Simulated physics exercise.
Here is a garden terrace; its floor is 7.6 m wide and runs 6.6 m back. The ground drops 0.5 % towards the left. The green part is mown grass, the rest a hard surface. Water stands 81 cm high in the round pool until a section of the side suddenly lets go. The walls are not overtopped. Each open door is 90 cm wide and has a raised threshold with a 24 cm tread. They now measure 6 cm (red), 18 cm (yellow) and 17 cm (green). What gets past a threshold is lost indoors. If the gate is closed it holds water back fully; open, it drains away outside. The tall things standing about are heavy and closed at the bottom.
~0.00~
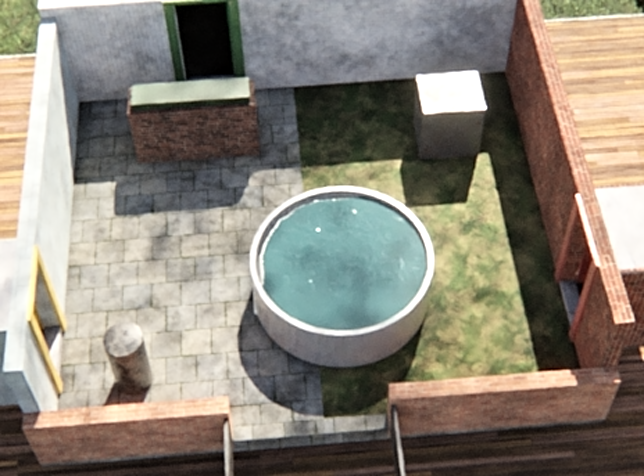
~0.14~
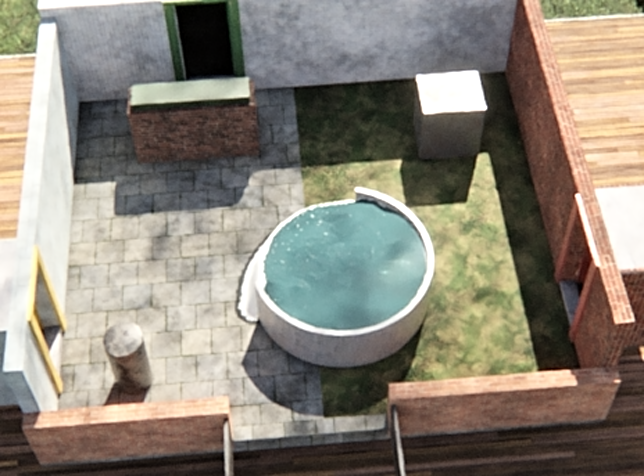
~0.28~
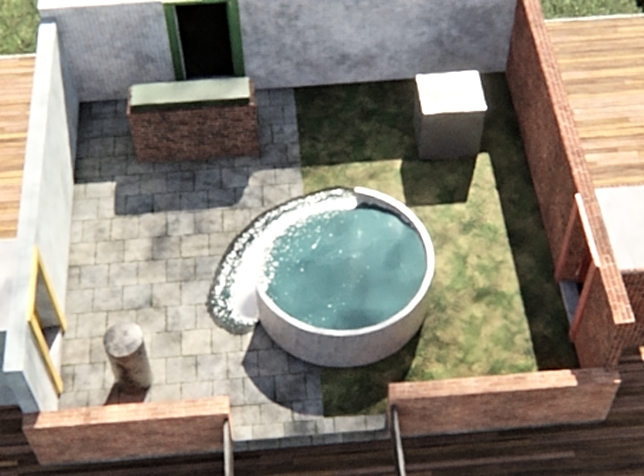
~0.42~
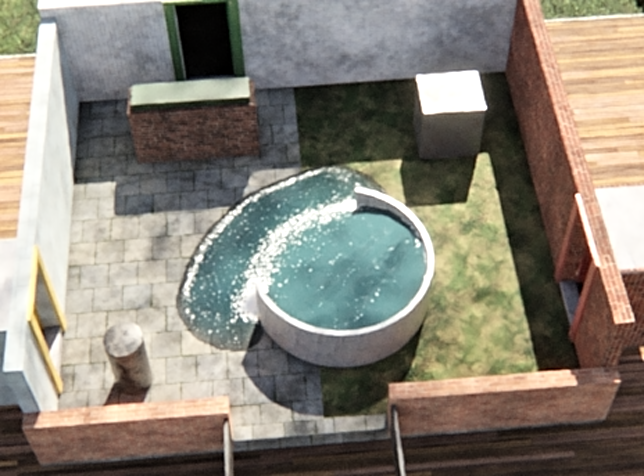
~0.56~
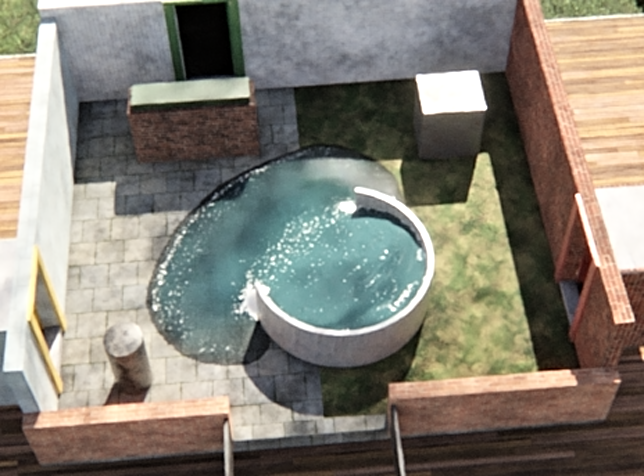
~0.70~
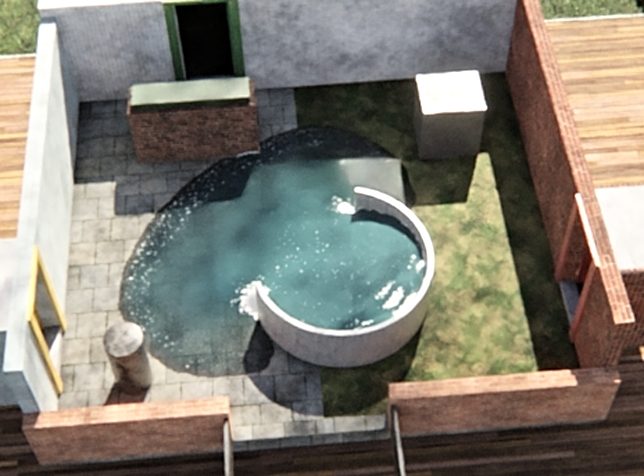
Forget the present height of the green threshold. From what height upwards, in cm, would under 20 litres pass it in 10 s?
Close to 21 cm is just enough.
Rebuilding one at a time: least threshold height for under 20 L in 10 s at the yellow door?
About 15 cm at yellow.
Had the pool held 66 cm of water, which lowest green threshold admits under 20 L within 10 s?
Some 16 cm.
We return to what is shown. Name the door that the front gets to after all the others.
The red one.
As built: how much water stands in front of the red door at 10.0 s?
Some 6.0 cm.
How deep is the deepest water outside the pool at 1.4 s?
Up to some 38 cm.
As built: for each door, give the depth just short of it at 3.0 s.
In cm: Red 0, yellow 10, green 9.
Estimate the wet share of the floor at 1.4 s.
About 50 per cent.
After 1.4 s water covers 50 % of the floor, deepest (38 cm) near (236, 164); 6 cm at the green door, 0 litres in over its 17 cm threshold.
After 3.0 s water covers 60 % of the floor, deepest (46 cm) near (80, 106); 9 cm at the green door, 0 litres in over its 17 cm threshold.
After 10.0 s water covers 100 % of the floor, deepest (13 cm) near (56, 439); 5 cm at the green door, 42 litres in over its 17 cm threshold.
At the green door as built, the water arrived by 1.4 s and peaked near 28 cm at 3.8 s.
Run again over the same 10 s with other heights there, 37 litres in over 18 cm, 9 litres over 24 cm. The limit of 20 litres is kept from about 21 cm up.
